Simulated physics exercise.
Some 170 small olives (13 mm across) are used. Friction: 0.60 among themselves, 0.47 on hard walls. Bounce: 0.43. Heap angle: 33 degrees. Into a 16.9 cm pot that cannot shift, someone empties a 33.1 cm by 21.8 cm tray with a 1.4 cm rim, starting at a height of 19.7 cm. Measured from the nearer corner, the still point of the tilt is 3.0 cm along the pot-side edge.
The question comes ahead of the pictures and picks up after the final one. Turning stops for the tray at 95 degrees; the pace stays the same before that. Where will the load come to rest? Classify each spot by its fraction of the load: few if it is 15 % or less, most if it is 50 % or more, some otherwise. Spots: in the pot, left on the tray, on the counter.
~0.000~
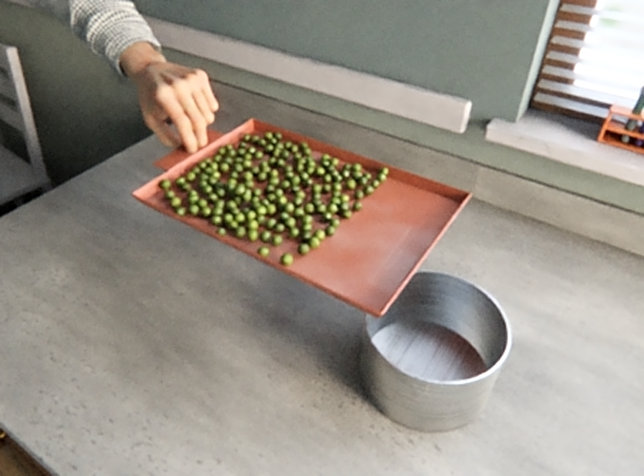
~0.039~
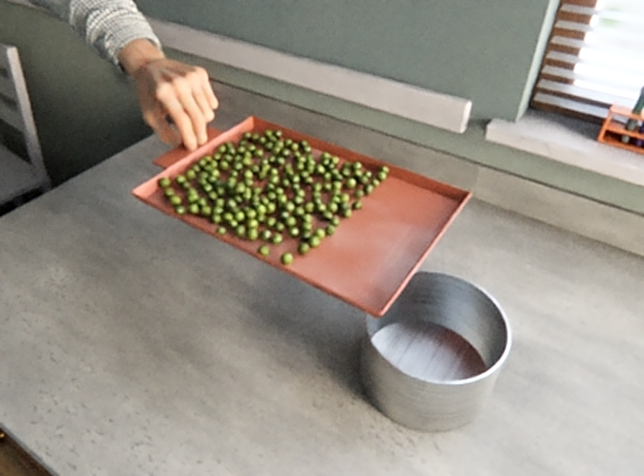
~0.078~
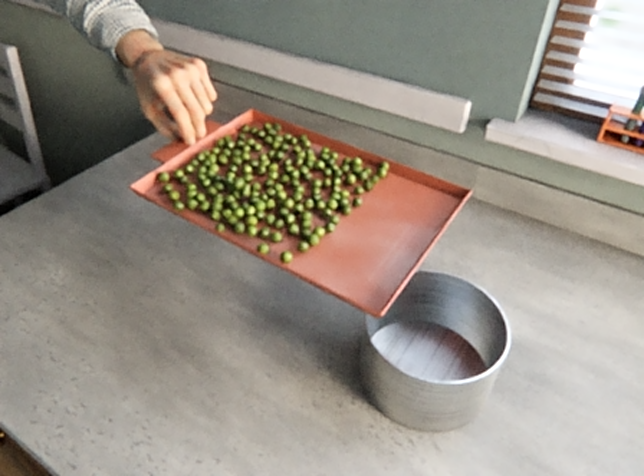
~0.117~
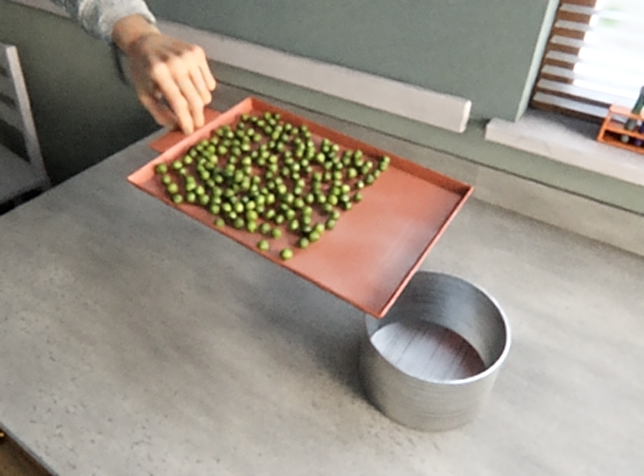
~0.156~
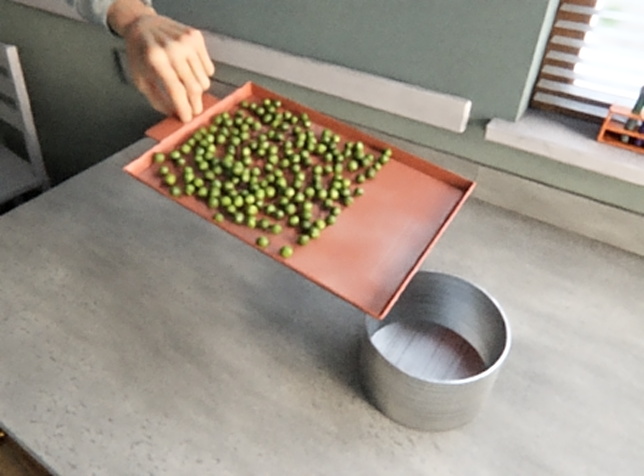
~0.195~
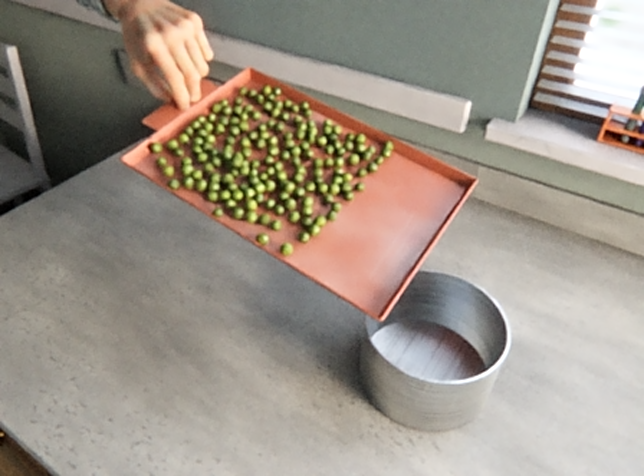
Pot: Few. Left on the tray: Few. Counter: Most.
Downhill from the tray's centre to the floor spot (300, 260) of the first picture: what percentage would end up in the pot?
About 0 per cent.
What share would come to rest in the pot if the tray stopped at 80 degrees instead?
Result: Close to 5 %.
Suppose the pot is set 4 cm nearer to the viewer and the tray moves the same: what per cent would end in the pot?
Share in pot: Approx. 30 %.
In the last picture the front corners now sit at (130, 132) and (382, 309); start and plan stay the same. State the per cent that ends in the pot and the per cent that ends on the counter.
Split: Pot = 50, counter = 50.
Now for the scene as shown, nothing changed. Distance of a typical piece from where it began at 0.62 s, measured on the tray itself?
Displacement on the tray: Roughly 12 cm.
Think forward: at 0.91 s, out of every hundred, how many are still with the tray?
Something like 25 percent, roughly.
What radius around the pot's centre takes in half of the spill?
Some 20 cm.
After 0.62 s, tilt 52 degrees; the tray holds 100 %, the pot 0 %.
Then, at 0.91 s, tilt 78 degrees; the tray holds 25 %, the pot 0 %.
After 1.30 s, tilt 95 degrees; the tray holds 0 %, the pot 0 %.
In the end, at 2.0 s, pot 0 %, tray 0 %, counter 100 %.
